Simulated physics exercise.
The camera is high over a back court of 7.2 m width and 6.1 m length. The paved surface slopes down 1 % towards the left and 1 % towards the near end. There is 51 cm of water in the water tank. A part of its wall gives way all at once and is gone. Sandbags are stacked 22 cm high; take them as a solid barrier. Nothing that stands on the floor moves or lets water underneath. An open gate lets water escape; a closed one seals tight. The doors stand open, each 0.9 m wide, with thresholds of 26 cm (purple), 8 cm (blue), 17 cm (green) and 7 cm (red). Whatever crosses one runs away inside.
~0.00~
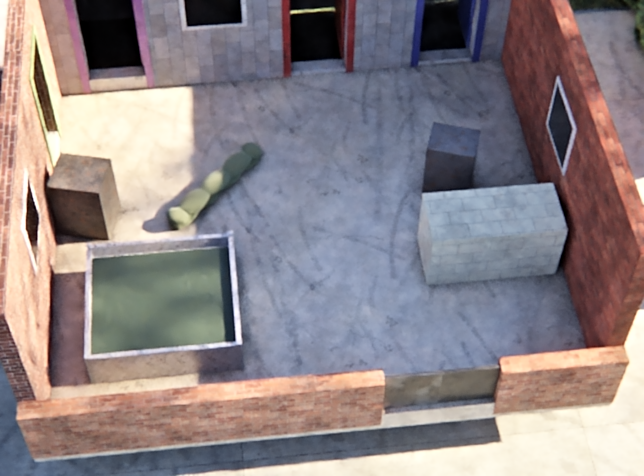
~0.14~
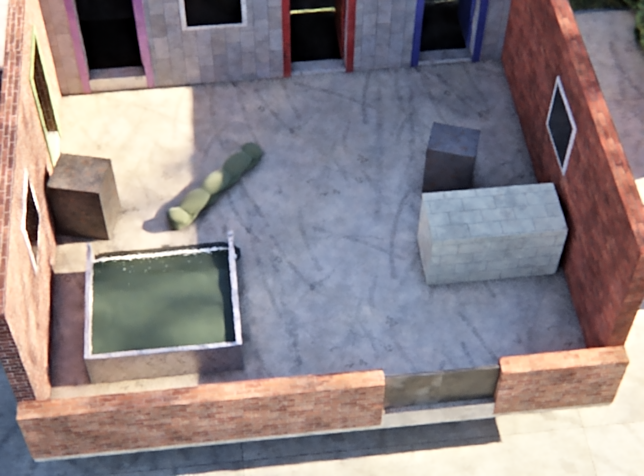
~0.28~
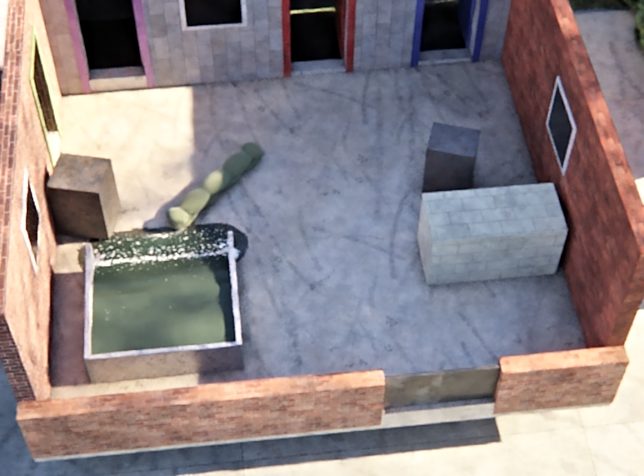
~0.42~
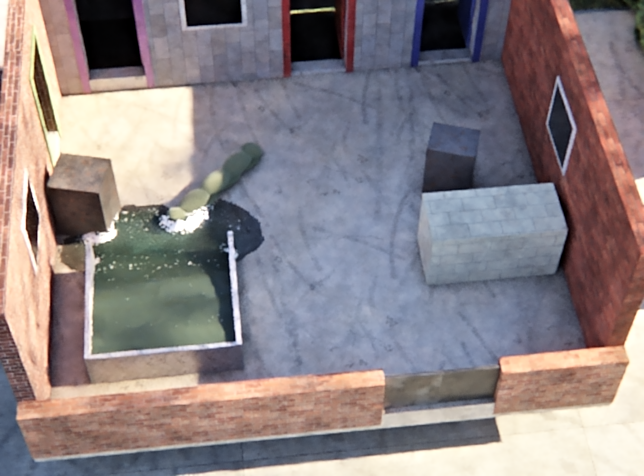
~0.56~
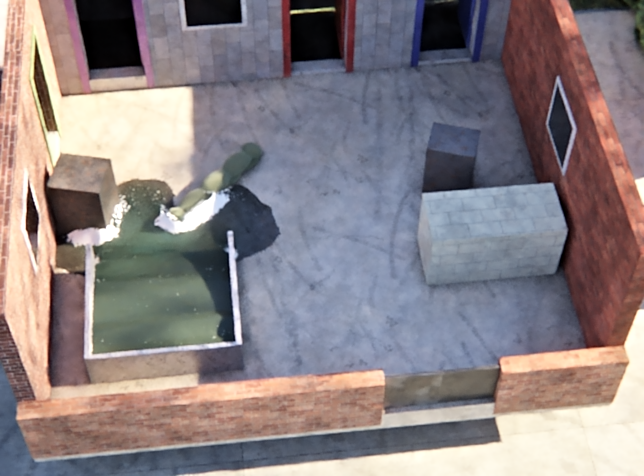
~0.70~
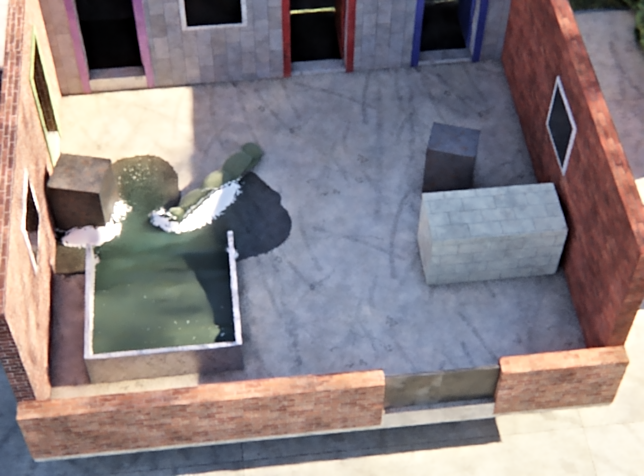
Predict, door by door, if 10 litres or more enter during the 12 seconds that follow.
The water let in: At the purple door it does not reach the limit; at the blue door it does not reach the limit; at the green door it stays under the limit; at the red door it keeps below the limit.
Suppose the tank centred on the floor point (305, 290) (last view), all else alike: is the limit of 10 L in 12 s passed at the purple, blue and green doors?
Then: Purple not over, blue above, green below.
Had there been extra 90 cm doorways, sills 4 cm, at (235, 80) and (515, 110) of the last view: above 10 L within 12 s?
In turn: Past it, above.
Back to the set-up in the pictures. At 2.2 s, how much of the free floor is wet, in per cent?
Some 45 per cent of it.
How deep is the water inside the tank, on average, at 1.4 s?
Roughly 26 cm on average.
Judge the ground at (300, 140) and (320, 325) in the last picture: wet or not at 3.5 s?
In turn: Under water, not reached.
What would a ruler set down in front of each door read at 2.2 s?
Depths in cm: Purple 15, blue 0, green 4, red 0.
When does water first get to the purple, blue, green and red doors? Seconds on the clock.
Arrival: Purple 1.2 s, blue 3.0 s, green 1.6 s, red 2.6 s.
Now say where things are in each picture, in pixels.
The first frame shows the water tank at (162, 297) is whole and still, 51 cm deep.
In the second frame, the front is at a hidden place, 1.0 m from the gap on the water tank's far side; 0.4 m2 of floor is under water; 51 cm left at the back of the water tank.
In the third frame, water pours out on the water tank's far side and has run 1.2 m, to (86, 254); typically 9 cm deep outside, 51 cm at the water tank's back.
In the fourth frame, water pours out on the water tank's far side and has run 1.5 m, to (74, 239); typically 10 cm deep outside, 51 cm at the water tank's back.
In the fifth frame, water pours out on the water tank's far side and has run 1.7 m, to (235, 190); typically 10 cm deep outside, 48 cm at the water tank's back.
In the sixth frame, the front is at (123, 163), 2.1 m from the gap on the water tank's far side; 3.4 m2 of floor is under water; 43 cm left at the back of the water tank.
After 1.4 s water covers 25 % of the floor and is deepest (34 cm) near (119, 228); purple door 9 cm at the sill, 0 L in, blue door not reached, green door not reached, red door not reached.
After 2.2 s water covers 45 % of the floor and is deepest (26 cm) near (57, 253); purple door 15 cm at the sill, 0 L in, blue door not reached, green door 4 cm at the sill, 0 L in, red door not reached.
After 3.5 s water covers 60 % of the floor and is deepest (22 cm) near (50, 431); purple door 12 cm at the sill, 0 L in, blue door 6 cm at the sill, 0 L in, green door 6 cm at the sill, 0 L in, red door 6 cm at the sill, 0 L in.
After 7.0 s water covers 80 % of the floor and is deepest (14 cm) near (513, 222); purple door 3 cm at the sill, 0 L in, blue door 6 cm at the sill, 3 L in, green door 7 cm at the sill, 0 L in, red door 3 cm at the sill, 0 L in.
After 12.0 s water covers 90 % of the floor and is deepest (12 cm) near (218, 415); purple door 4 cm at the sill, 0 L in, blue door 1 cm at the sill, 3 L in, green door 6 cm at the sill, 0 L in, red door 2 cm at the sill, 0 L in.
